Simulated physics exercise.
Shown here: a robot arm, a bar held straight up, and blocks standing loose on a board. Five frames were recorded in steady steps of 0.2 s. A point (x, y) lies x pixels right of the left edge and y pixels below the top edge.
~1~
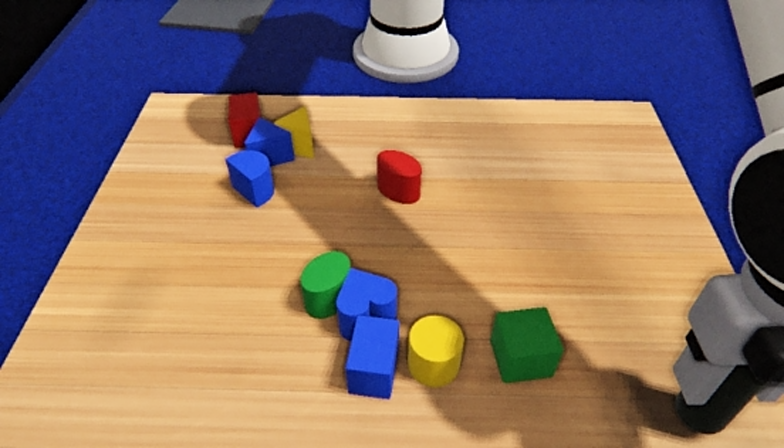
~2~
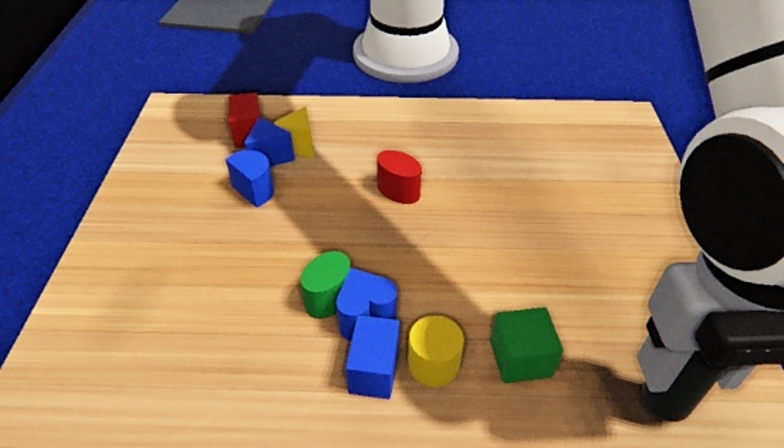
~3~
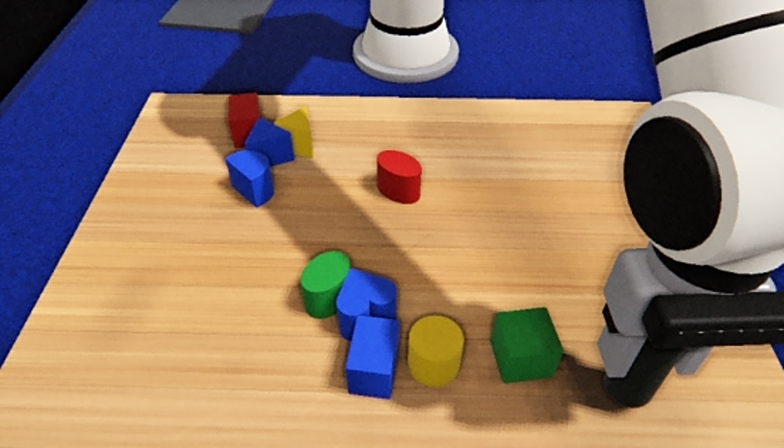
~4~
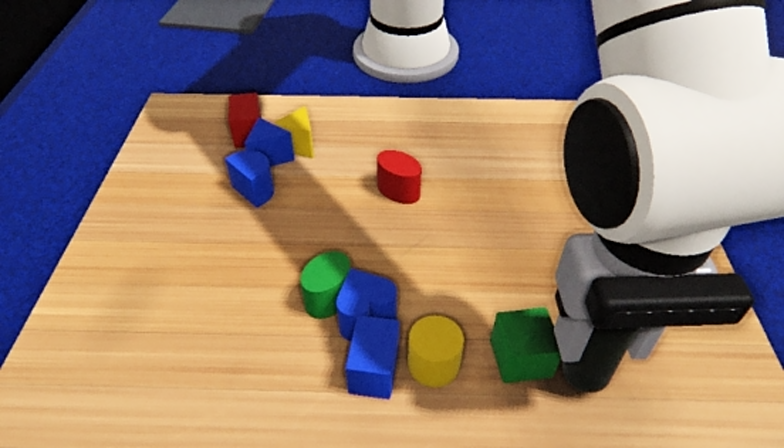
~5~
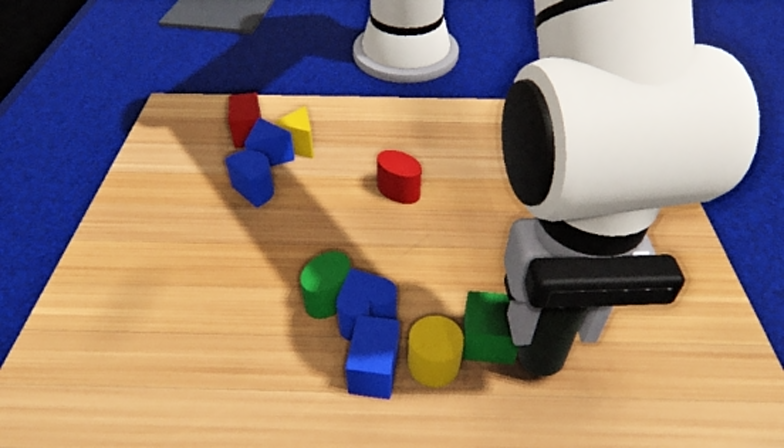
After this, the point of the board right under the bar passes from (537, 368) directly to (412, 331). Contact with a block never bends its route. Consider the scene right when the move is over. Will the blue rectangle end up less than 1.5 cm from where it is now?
Short answer: No.
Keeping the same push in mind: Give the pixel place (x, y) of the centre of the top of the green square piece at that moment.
It is at (429, 268).
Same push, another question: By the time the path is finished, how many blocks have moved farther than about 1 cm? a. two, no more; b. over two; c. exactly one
My pick is b.
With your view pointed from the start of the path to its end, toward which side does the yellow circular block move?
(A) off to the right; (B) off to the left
(B)
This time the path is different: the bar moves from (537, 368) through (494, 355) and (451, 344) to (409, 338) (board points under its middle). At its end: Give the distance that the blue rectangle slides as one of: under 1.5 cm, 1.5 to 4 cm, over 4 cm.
Answer: 1.5 to 4 cm.
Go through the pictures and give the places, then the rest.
Lower end of the bar (699, 413), tops of blocks, blue heart block (364, 291), blue rectangle (373, 343), yellow circular block (437, 337), green square piece (529, 331), in the first picture.
Bar (665, 401), blocks as before, in the second picture.
Bar (627, 388), blocks as before, in the third picture.
Bar (585, 373), blocks as before, in the fourth picture.
Bar (541, 358), blue heart block (364, 291), blue rectangle (373, 343), yellow circular block (437, 337), green square piece (494, 313), in the fifth picture.
On the path given first. One third of the way, bar (496, 345); green square piece (465, 295), turned 35° clockwise.
Two thirds of the way, bar (454, 332); blue rectangle (365, 344); yellow circular block (416, 339); green square piece (439, 278), turned 75° clockwise.
At the end, bar (412, 321); blue heart block not moved; blue rectangle (345, 349); yellow circular block (395, 343); green square piece (429, 268), turned 95° clockwise.
